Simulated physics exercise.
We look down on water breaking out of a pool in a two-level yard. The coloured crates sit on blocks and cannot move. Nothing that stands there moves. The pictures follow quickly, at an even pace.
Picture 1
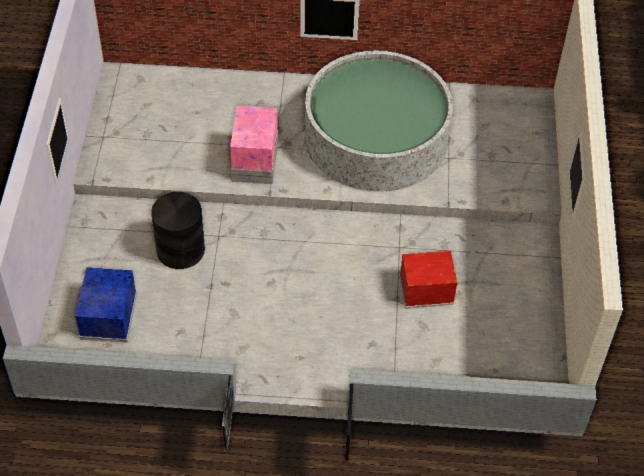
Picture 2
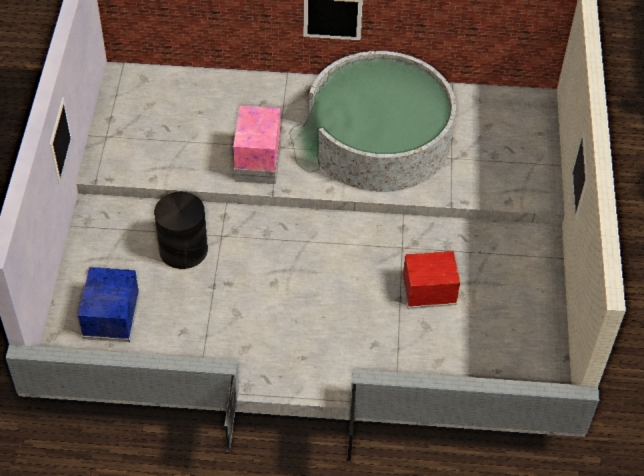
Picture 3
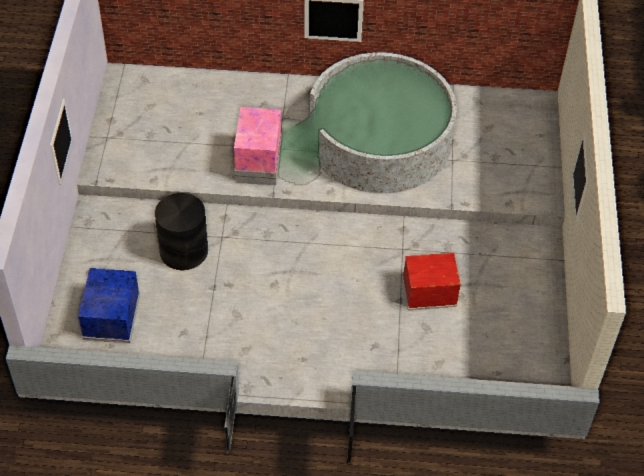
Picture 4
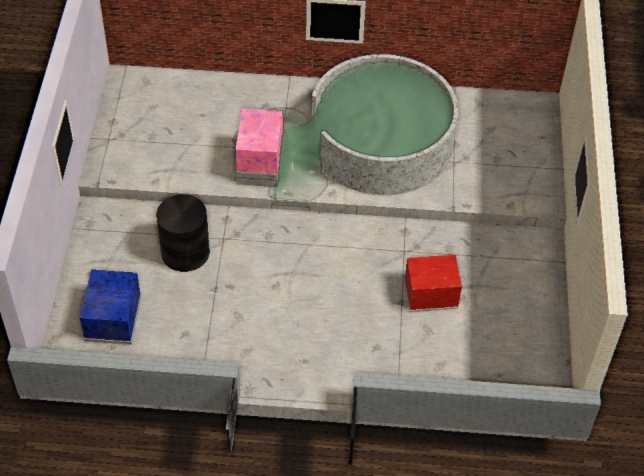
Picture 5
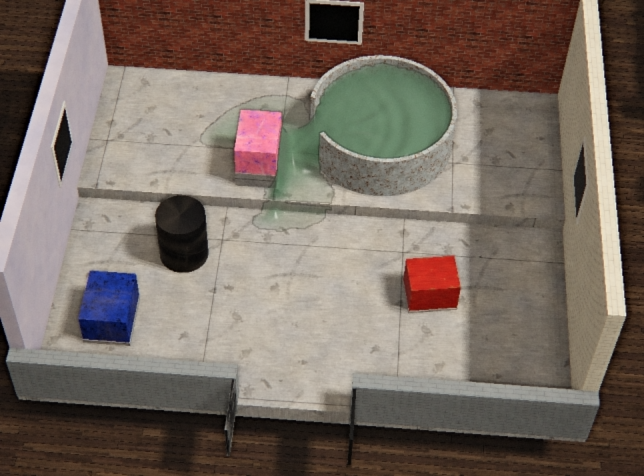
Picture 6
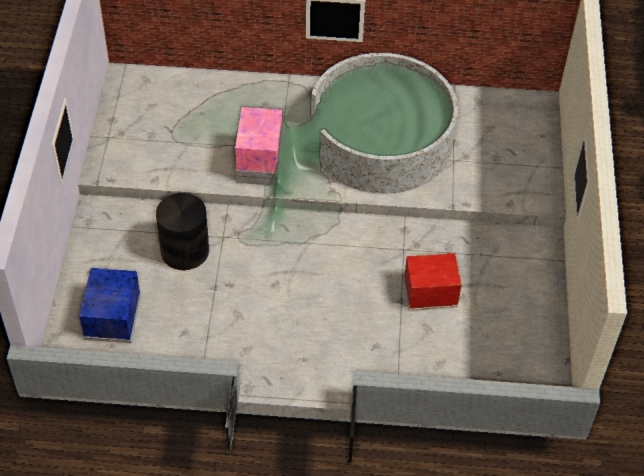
In a two-level walled yard, green water sits still in a round stone pool near a pink block. A gap opens in the pool's left side and water pours out to the block, then spreads behind it to the left and runs over the step, fanning across the lower floor.
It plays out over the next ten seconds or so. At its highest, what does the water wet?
In the end: The blue crate gets wet; the red crate gets wet; the pink crate gets wet.
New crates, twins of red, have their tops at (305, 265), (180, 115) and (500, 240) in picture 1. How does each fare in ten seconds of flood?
As listed: Ends up wet, gets wet, gets wet.
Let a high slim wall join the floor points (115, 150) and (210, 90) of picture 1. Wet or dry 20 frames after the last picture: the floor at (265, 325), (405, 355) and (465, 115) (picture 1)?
In turn: Covered, flooded, dry.
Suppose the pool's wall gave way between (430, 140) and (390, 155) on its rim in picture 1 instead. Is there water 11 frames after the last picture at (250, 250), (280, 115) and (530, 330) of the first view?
In that order: No water, no water, flooded.
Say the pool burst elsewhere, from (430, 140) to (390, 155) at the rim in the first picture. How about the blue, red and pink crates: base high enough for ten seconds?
Then: The blue crate ends up wet, the red crate is wetted, the pink crate keeps dry.
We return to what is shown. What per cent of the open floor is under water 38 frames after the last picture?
I make it 75 per cent.
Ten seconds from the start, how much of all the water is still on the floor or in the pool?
About 82 per cent.
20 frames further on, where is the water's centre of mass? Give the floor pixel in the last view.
Close to (305, 167).
A moment on, water covers 30 % of the floor; the blue crate not reached, the red crate not reached, the pink crate water round its plinth.
Next, water covers 50 % of the floor; the blue crate water round its plinth, the red crate water round its plinth, the pink crate water round its plinth.
Then, water covers 60 % of the floor; the blue crate water round its plinth, the red crate water round its plinth, the pink crate water round its plinth.
Later, water covers 75 % of the floor; the blue crate water round its plinth, the red crate water round its plinth, the pink crate water round its plinth.
In the end, water covers 85 % of the floor; the blue crate was topped, the red crate was topped, the pink crate was topped.
